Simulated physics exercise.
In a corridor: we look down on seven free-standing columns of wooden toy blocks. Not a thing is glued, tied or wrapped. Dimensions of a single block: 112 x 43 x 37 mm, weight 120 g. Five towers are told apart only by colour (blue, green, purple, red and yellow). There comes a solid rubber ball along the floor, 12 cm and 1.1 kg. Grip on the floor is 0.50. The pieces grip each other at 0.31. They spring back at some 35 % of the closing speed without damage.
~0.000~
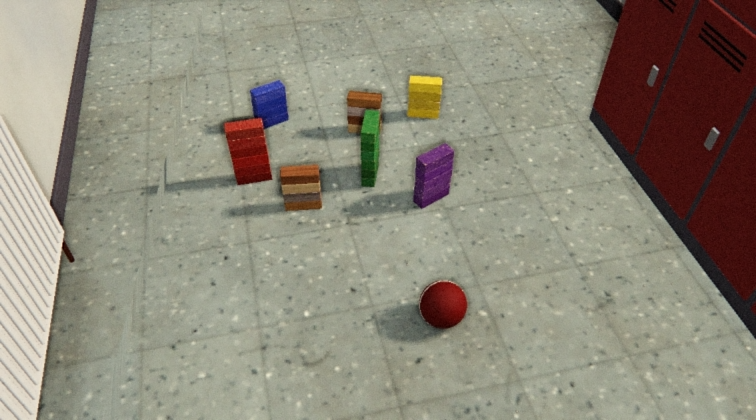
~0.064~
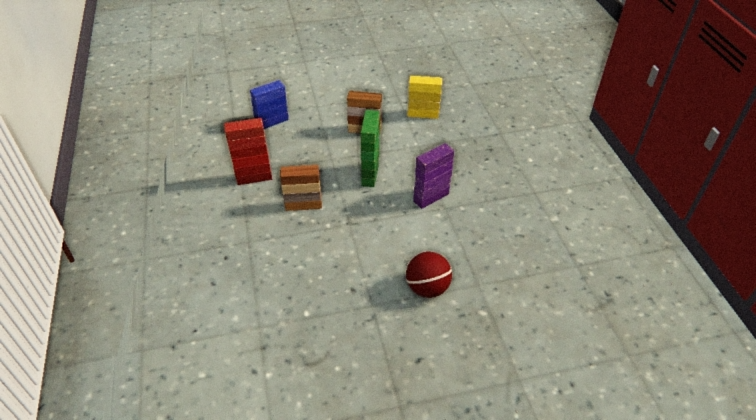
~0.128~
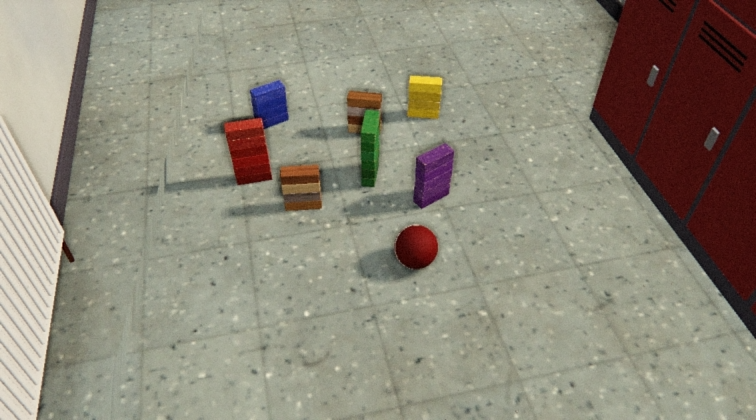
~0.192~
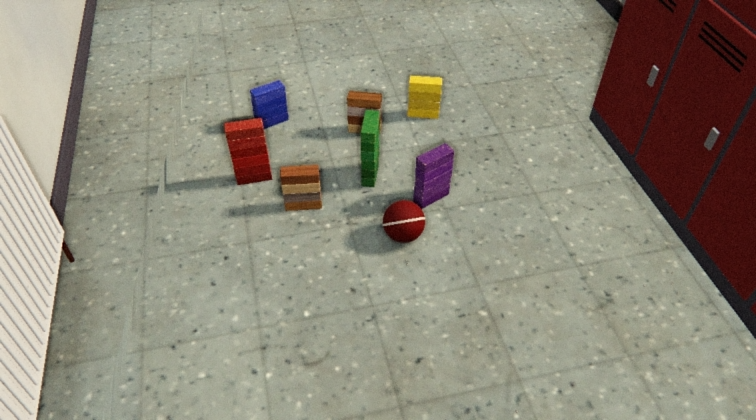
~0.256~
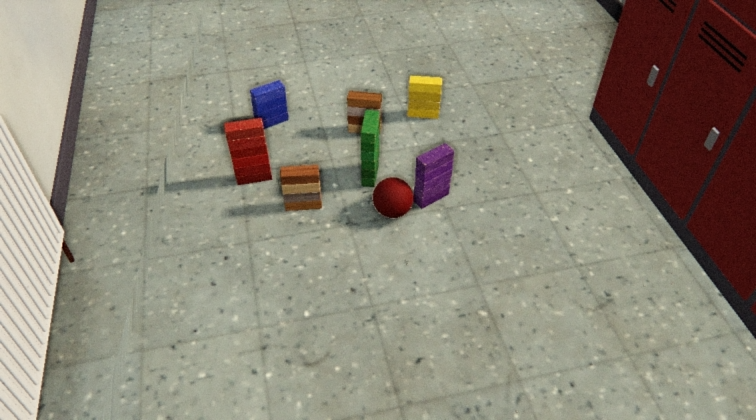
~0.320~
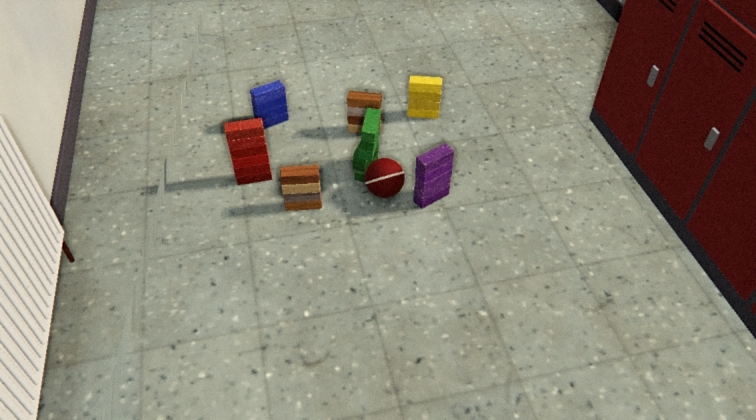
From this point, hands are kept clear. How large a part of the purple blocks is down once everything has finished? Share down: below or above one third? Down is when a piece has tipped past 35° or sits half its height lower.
Below.
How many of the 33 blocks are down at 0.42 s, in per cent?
10 %.
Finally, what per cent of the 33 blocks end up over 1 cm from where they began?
Shifted share: 35 %.
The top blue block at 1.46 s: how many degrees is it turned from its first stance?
Something like 0°, give or take.
After 0.42 s, ball still moving; none of the 5 purple blocks down (3 of 33 in all colours); top purple block unmoved; top green block 46° from how it stood, 28 mm lower.
After 0.60 s, ball still moving; none of the 5 purple blocks down (5 of 33 in all colours); top purple block unmoved; top green block on its side.
After 1.46 s, ball still moving; none of the 5 purple blocks down (7 of 33 in all colours); top purple block unmoved; top green block on its side.
In the end (2.2 s), ball rolling away; none of the 5 purple blocks down (8 of 33 in all colours); top purple block unmoved; top green block on its side. That is 0 per cent. From the last view, middles, top purple block near (435, 158), top green block near (415, 178).
